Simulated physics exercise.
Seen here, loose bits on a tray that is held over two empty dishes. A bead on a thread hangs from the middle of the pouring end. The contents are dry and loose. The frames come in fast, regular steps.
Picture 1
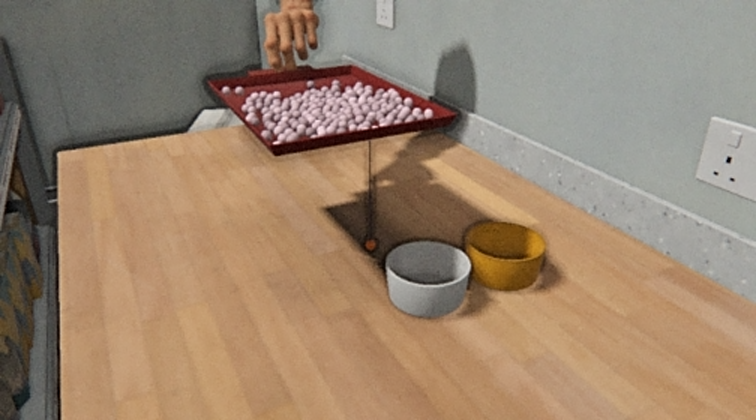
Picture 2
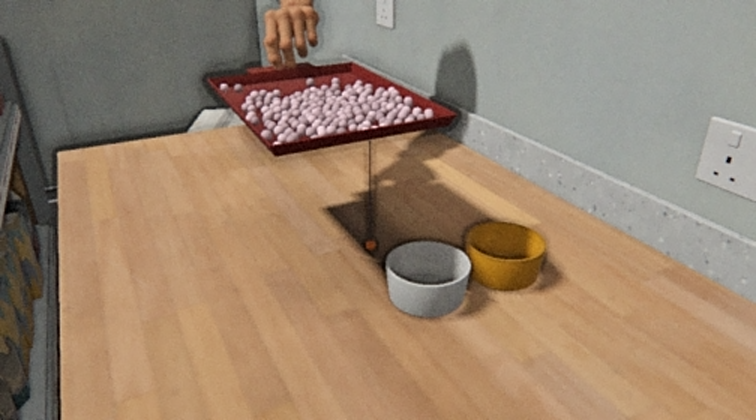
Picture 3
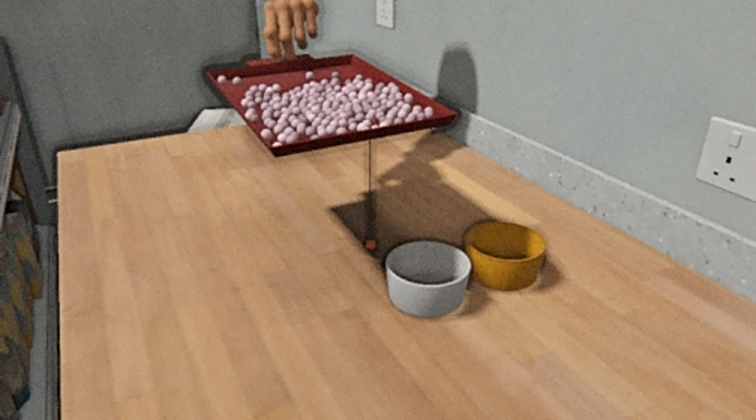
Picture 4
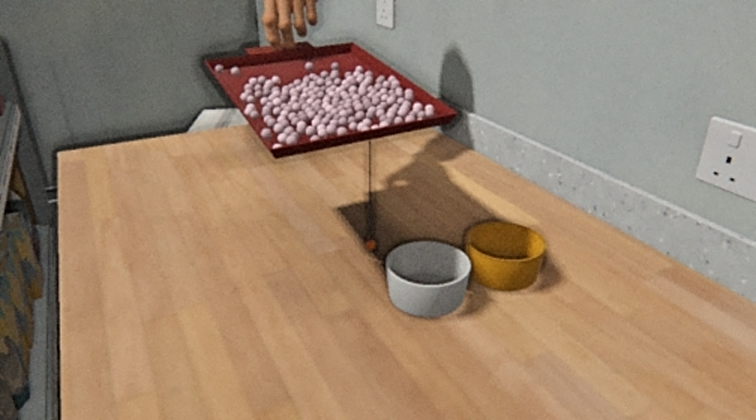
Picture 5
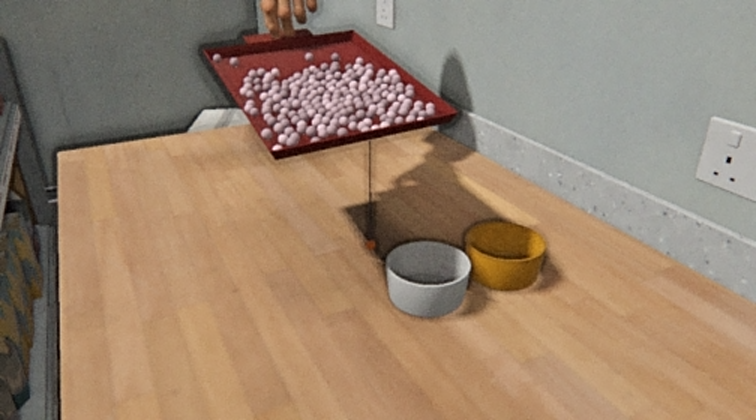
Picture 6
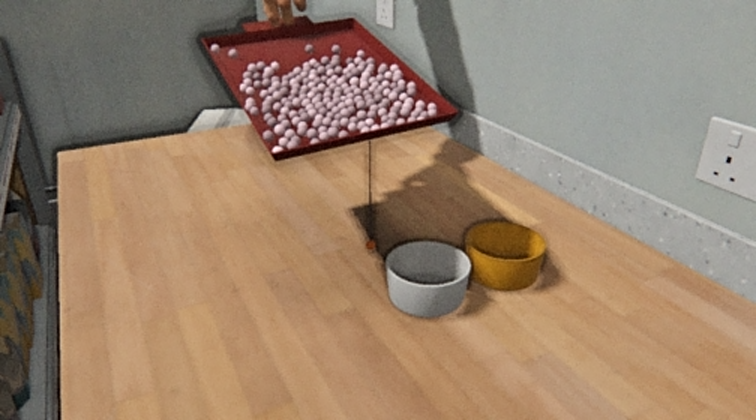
A red tray of small pale pink balls, with a hand at its far end, gradually tilted as that end rose, its near edge staying above a wooden worktop beside white and yellow dishes.
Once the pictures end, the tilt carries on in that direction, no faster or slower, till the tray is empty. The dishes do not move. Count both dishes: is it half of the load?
In the dishes lies only the smaller part of it.
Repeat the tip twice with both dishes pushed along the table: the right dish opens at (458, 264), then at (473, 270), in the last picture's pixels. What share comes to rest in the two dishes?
The first gives 50 %, the second 40 %.
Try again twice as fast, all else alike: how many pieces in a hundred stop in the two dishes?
It comes to 10 per cent or so.
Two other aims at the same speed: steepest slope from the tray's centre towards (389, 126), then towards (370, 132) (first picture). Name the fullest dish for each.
In turn: The left-hand dish; the left dish.
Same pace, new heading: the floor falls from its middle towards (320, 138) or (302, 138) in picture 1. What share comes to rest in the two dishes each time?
Roughly 0 per cent, and 0 per cent.
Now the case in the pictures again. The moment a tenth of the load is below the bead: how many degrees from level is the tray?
At some 55 degrees.
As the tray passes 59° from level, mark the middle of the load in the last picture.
Around (345, 145).
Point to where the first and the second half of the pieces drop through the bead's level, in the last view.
First near (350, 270), later near (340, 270).
Soon, tray tipped steeply; about two thirds on the tray; a small part in the left dish; a small part outside both; about a quarter in the air.
A while on, tray tipped right over; about a quarter in the left dish; most outside both; a stray few in the air.
Towards the end, tray tipped past a quarter turn; about a quarter in the left dish; most outside both.
Finally, tray tipped past a quarter turn; about a quarter in the left dish; none in the right dish; most outside both.
